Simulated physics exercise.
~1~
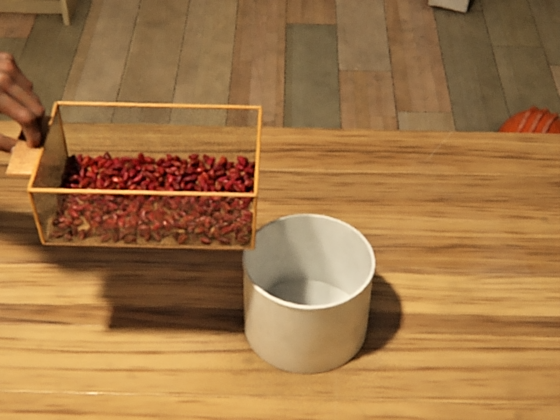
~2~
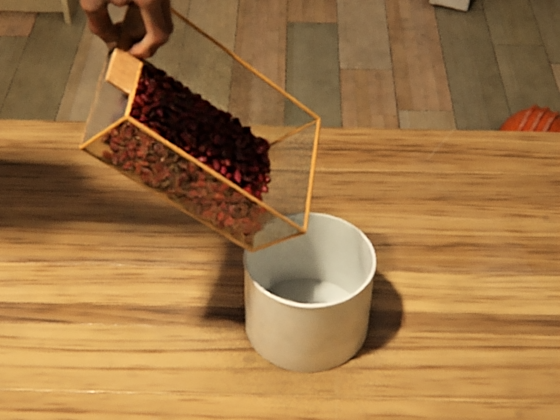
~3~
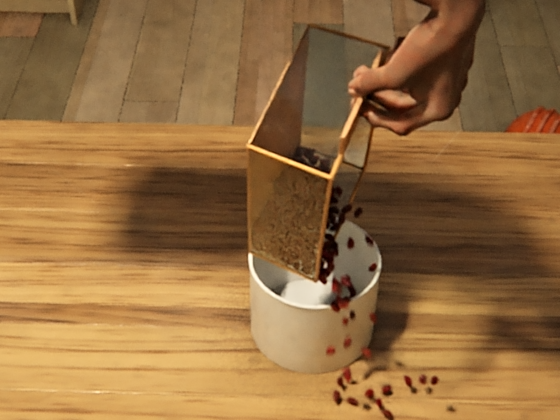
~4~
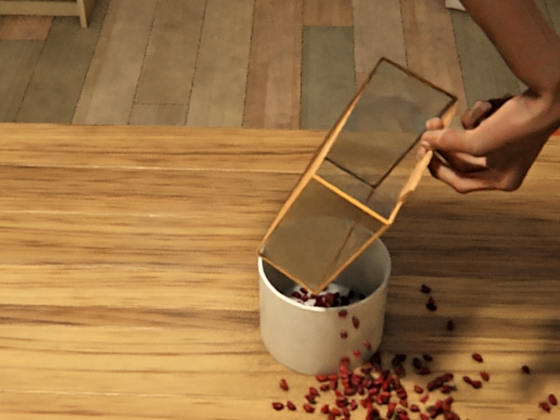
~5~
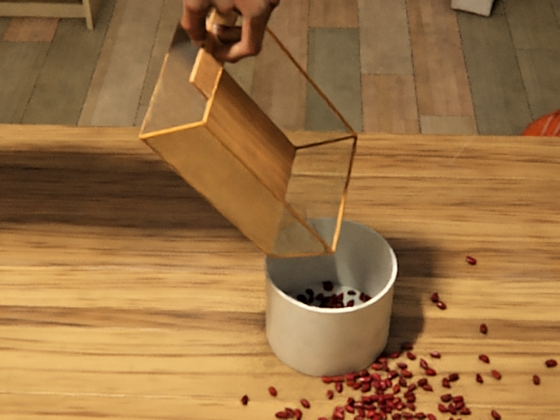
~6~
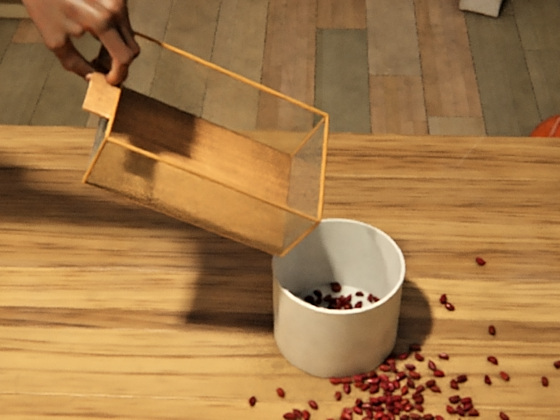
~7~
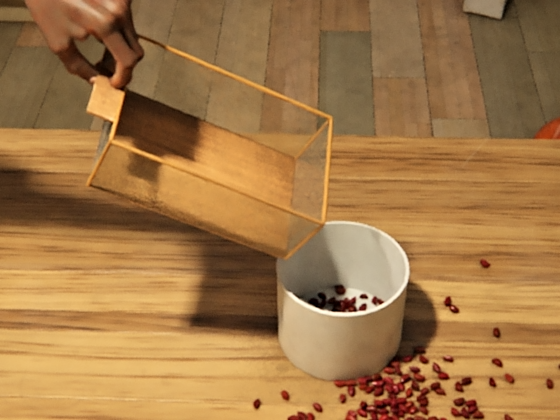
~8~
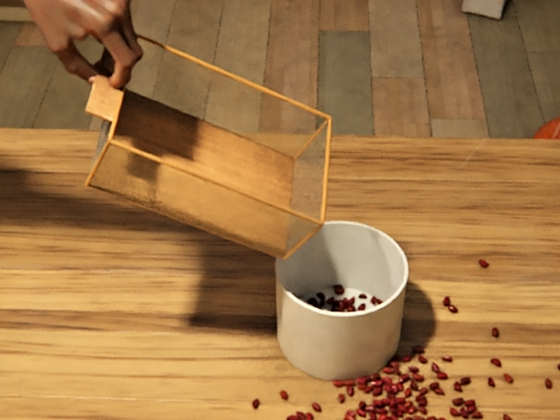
On a wooden table above a plank floor, seen from above at an angle, a hand holds a clear box with orange-brown edges, partly filled with red kidney beans, left of a whitish round pot. The hand lifts the box over the pot and tips it steeply to the right. Beans stream out, some dropping into the pot and many scattering on the table in front and to the right. The box tilts past upright until it is empty, then turns back partway. It ends held still, slightly tilted, with beans both in the pot and strewn outside.
